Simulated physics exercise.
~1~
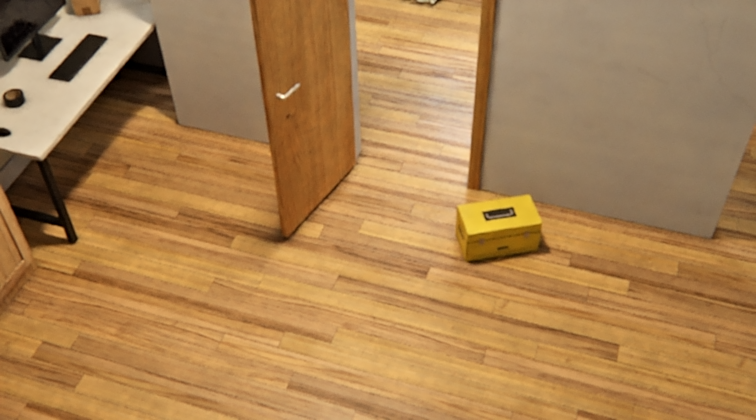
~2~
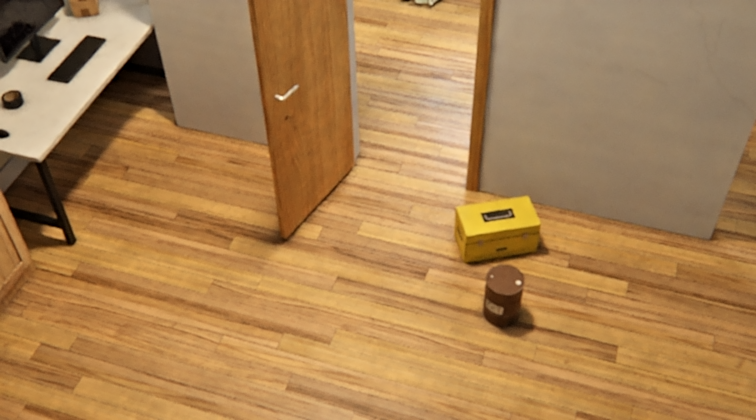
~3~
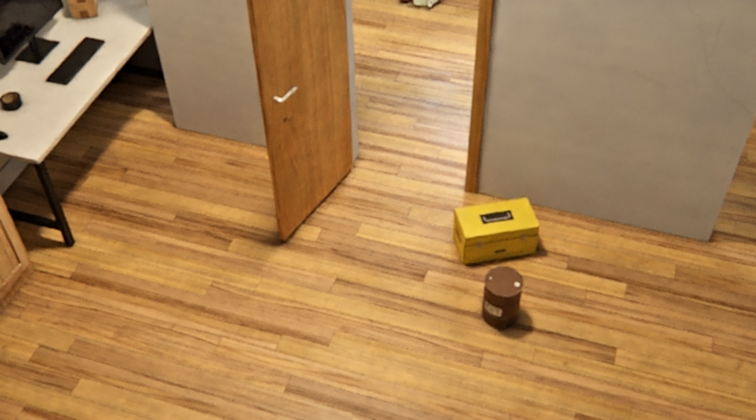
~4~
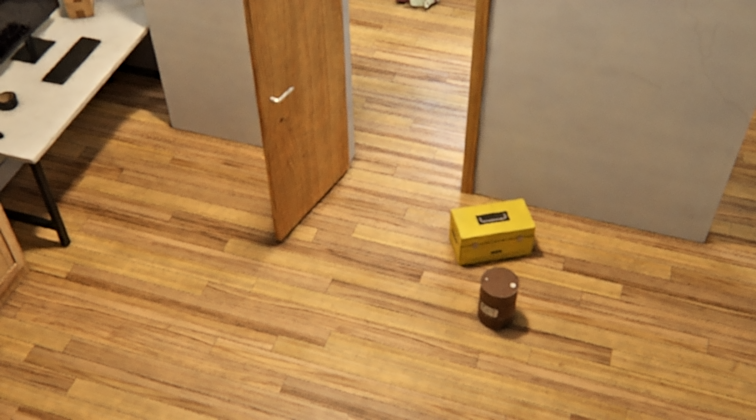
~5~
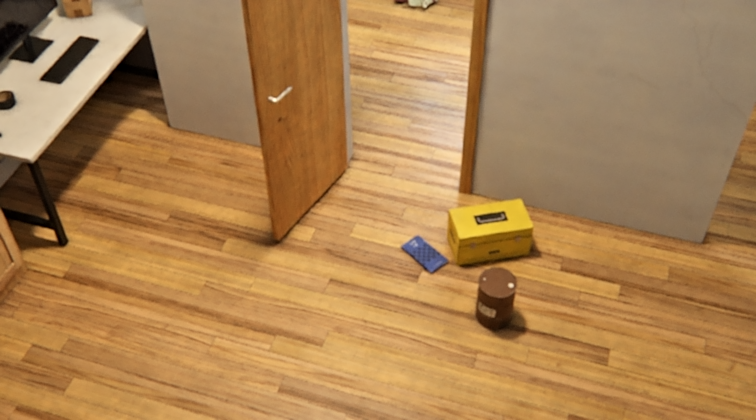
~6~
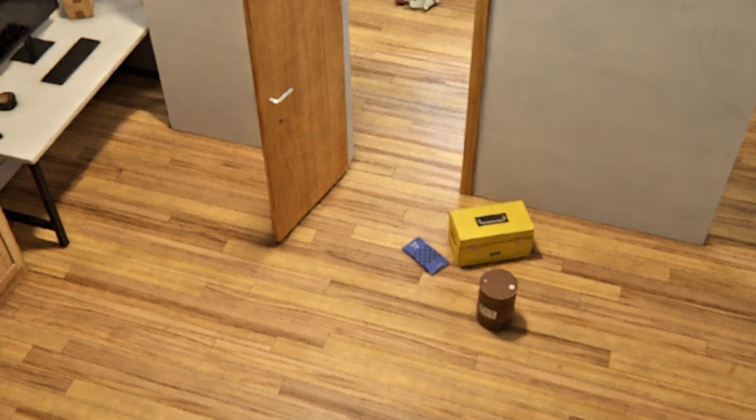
Open wooden door standing still beside a yellow toolbox, with a brown canister and then a blue book appearing on the floor.
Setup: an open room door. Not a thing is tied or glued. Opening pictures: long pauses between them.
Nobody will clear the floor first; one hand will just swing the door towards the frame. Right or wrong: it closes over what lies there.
Right.
Then, 0.60 s later than the last frame, door at 88°.
Then, 1.20 s later than the last frame, door at 61°.
Then, 1.70 s later than the last frame, door at 37°.
Then, 2.20 s later than the last frame, door at 14°.
When it is over, door at 0°; all 3 as before. End places, in pixels of the last picture, blue book near (425, 256).
